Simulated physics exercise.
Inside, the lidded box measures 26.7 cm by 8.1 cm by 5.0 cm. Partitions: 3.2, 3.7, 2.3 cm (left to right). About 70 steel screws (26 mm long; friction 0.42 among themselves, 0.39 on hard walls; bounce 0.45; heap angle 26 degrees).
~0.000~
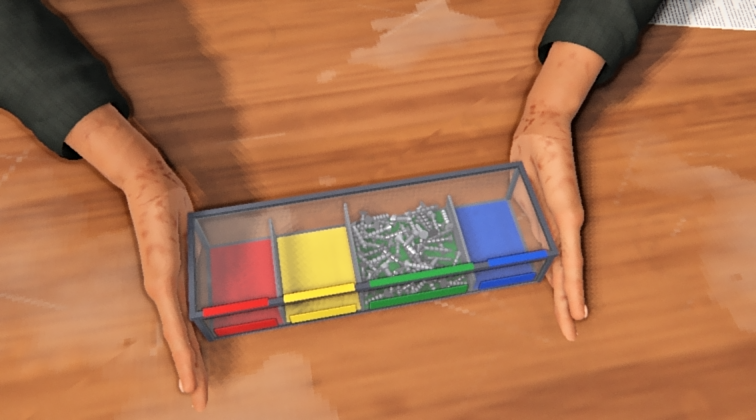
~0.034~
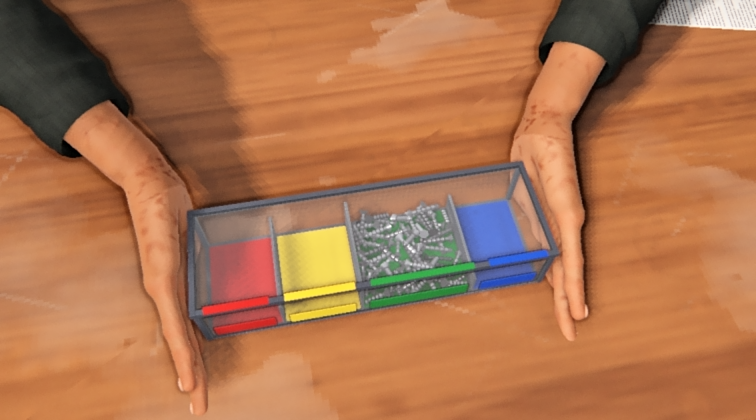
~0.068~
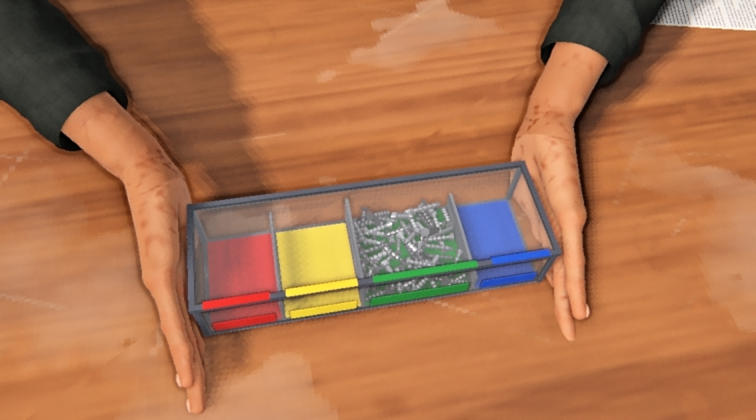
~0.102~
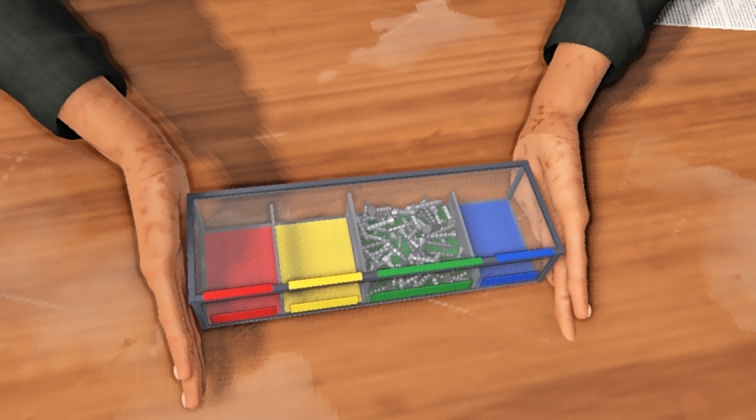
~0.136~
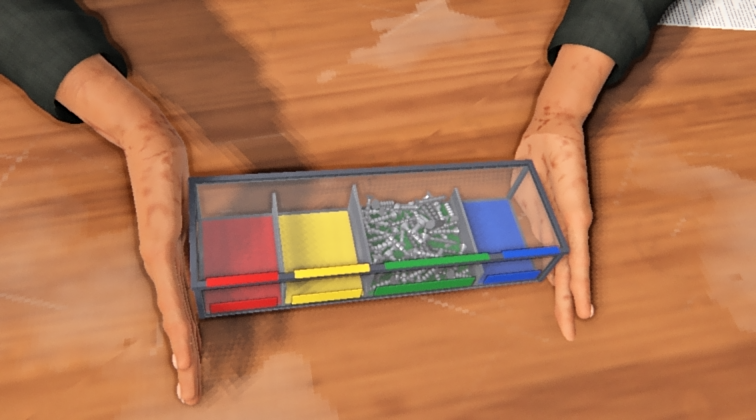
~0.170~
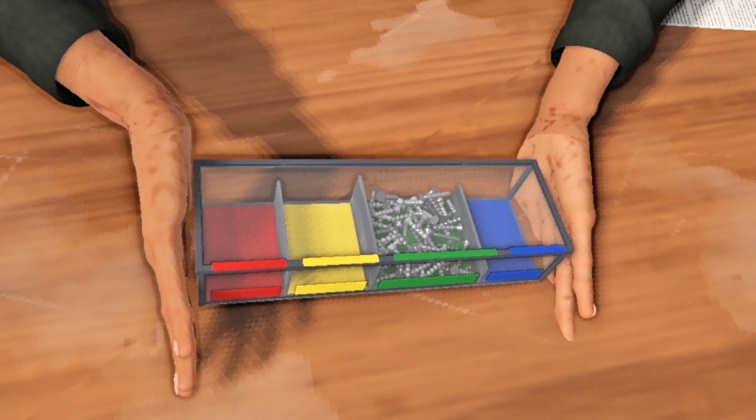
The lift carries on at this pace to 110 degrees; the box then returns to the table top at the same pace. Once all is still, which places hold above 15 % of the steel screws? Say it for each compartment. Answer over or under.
Red compartment: Under; blue compartment: Over; green compartment: Under; yellow compartment: Under.
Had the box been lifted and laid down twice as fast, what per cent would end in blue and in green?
In that case blue 95; green 5.
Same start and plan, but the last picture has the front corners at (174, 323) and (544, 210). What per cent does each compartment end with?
Red 5; blue 0; green 90; yellow 5.
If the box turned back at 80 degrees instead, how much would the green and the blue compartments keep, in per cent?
Green 30, blue 70.
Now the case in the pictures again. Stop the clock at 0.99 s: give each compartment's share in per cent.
Red 0, blue 80, green 20, yellow 0.
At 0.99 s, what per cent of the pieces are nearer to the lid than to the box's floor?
About 90 per cent.
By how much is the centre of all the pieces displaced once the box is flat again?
Roughly 8.0 cm.
Then, at 0.99 s, tilt 110 degrees; blue 80 %, green 20 %.
After 1.54 s, tilt 50 degrees; blue 100 %.
After 2.15 s, tilt 0 degrees; blue 100 %.
By 2.5 s all is still; red 0 %, blue 100 %, green 0 %, yellow 0 %.
